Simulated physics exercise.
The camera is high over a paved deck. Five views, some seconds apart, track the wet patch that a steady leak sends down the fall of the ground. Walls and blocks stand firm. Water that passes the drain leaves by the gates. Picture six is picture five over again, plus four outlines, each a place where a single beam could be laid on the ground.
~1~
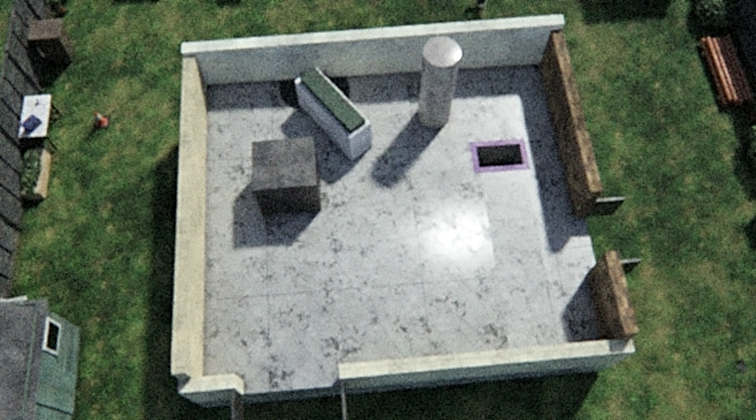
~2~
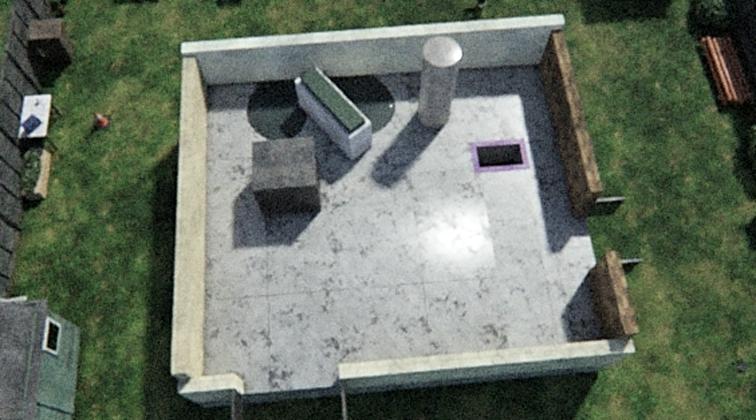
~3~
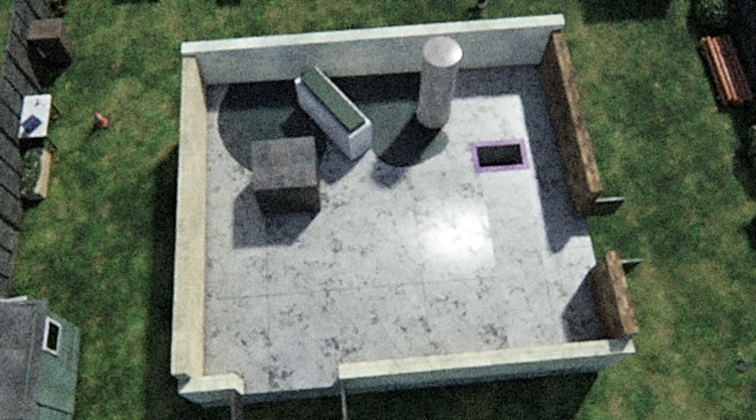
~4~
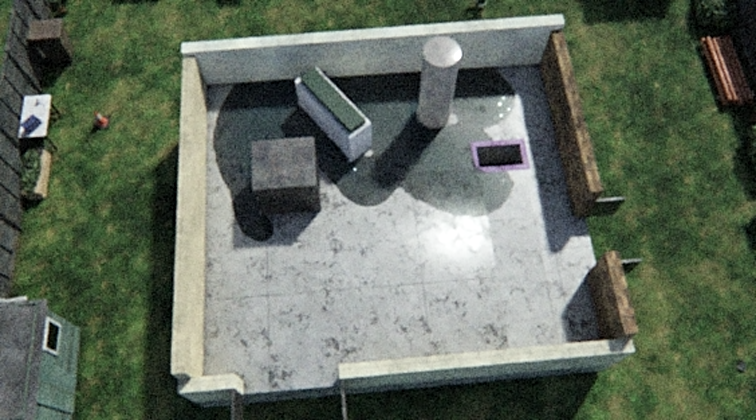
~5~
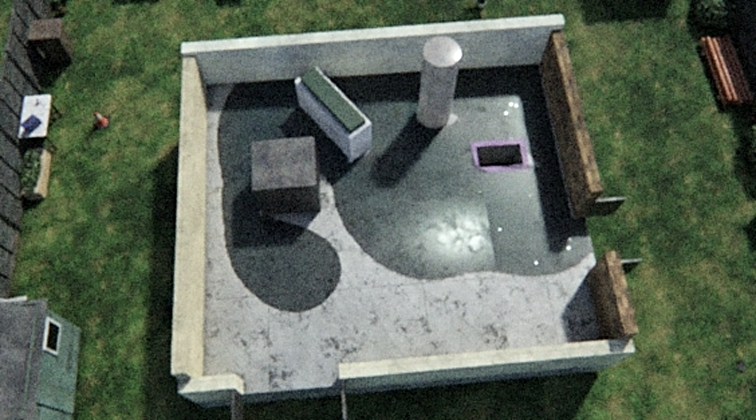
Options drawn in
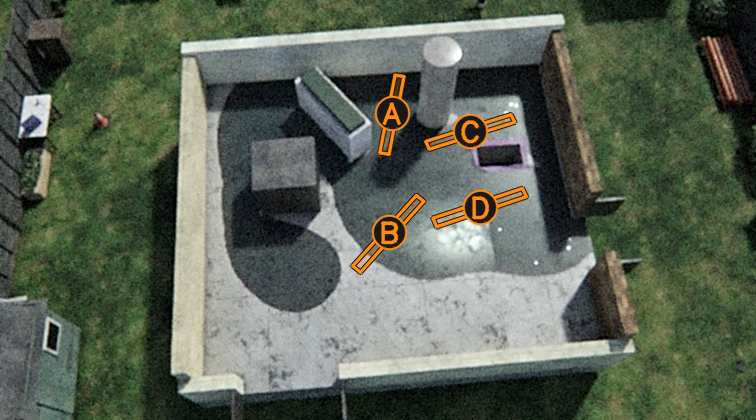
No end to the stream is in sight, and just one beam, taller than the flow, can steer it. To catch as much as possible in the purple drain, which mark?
Take D.
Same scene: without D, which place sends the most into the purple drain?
B it is.
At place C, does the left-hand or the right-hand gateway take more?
More leaves on the right.
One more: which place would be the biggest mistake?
A.
In orange, A from (384, 153) to (399, 75); B from (356, 269) to (420, 198); C from (427, 145) to (512, 118); D from (434, 222) to (524, 192).
If A is chosen, next to none of the stream goes into the purple drain, about 91 % out by the gates.
If B is chosen, about 24 % of the stream goes into the purple drain, about 73 % out by the gates.
If C is chosen, about 5 % of the stream goes into the purple drain, about 92 % out by the gates.
If D is chosen, about 31 % of the stream goes into the purple drain, about 67 % out by the gates.
